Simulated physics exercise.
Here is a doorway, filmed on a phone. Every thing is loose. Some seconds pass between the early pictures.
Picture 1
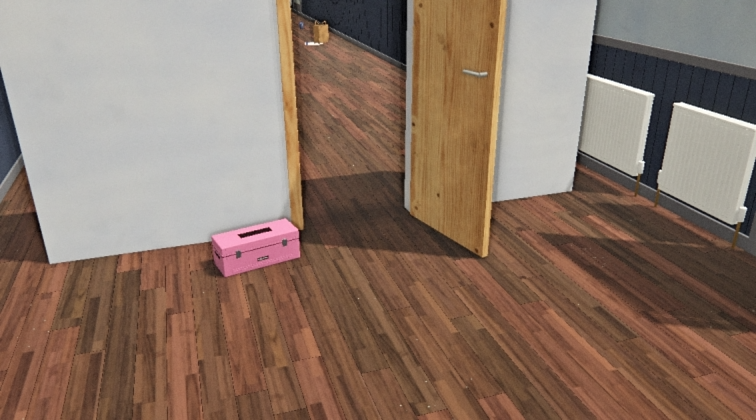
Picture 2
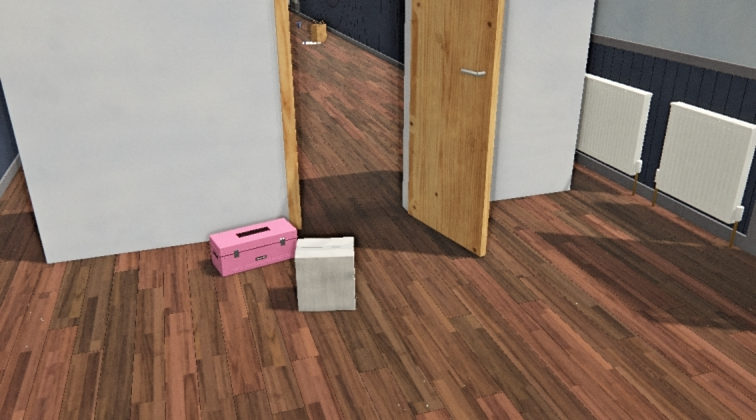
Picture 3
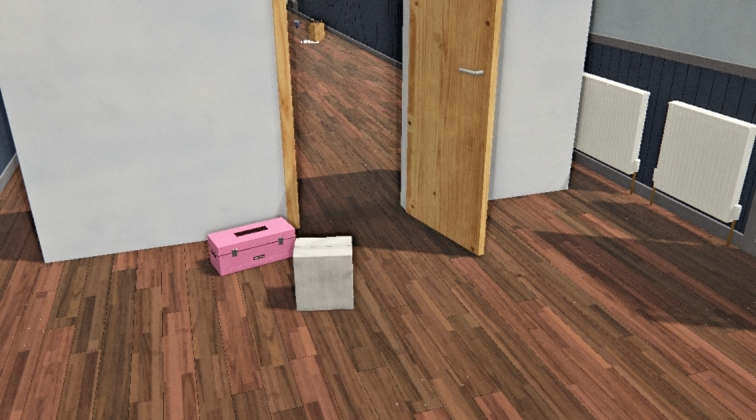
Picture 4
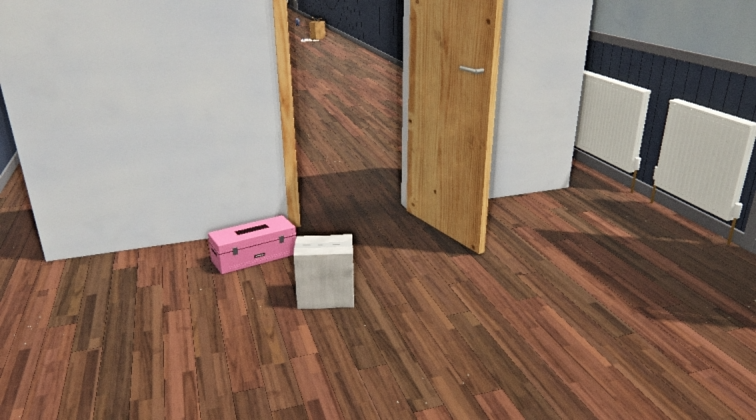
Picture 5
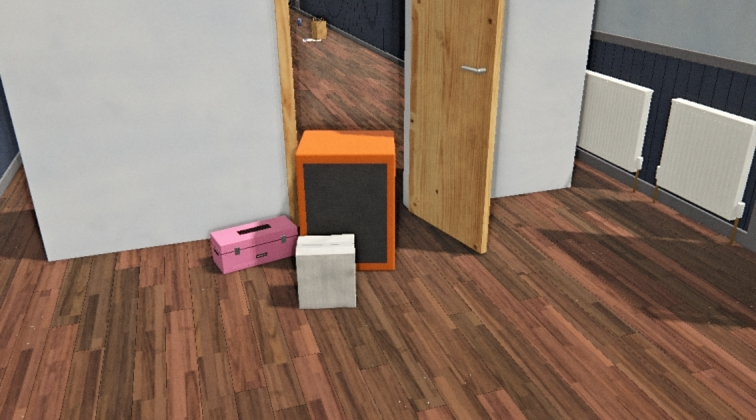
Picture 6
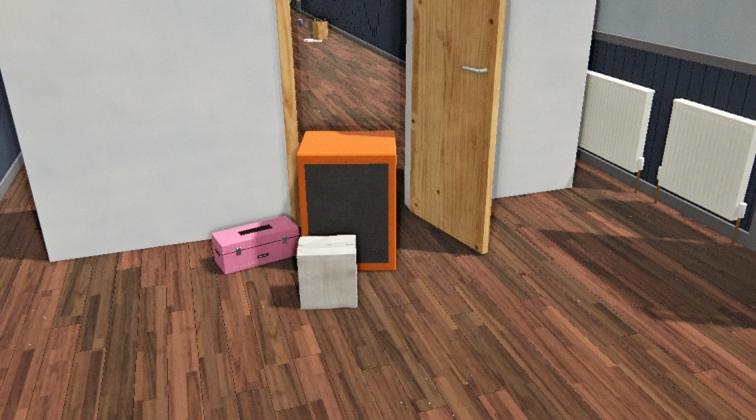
In a doorway with an open door, a white box appears, then an orange appliance.
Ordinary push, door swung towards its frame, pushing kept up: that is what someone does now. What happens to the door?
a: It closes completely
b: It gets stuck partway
Option b: It gets stuck partway.
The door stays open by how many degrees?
Roughly 60°.
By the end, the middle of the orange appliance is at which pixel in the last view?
End point in the final view: About (343, 199).
Then, 0.60 s past the last view, open by 84°.
Then, 0.90 s past the last view, open by 63°.
Finally, open by 60°; all 3 still in place. Final places as the last picture's camera would see them, orange appliance near (343, 199).
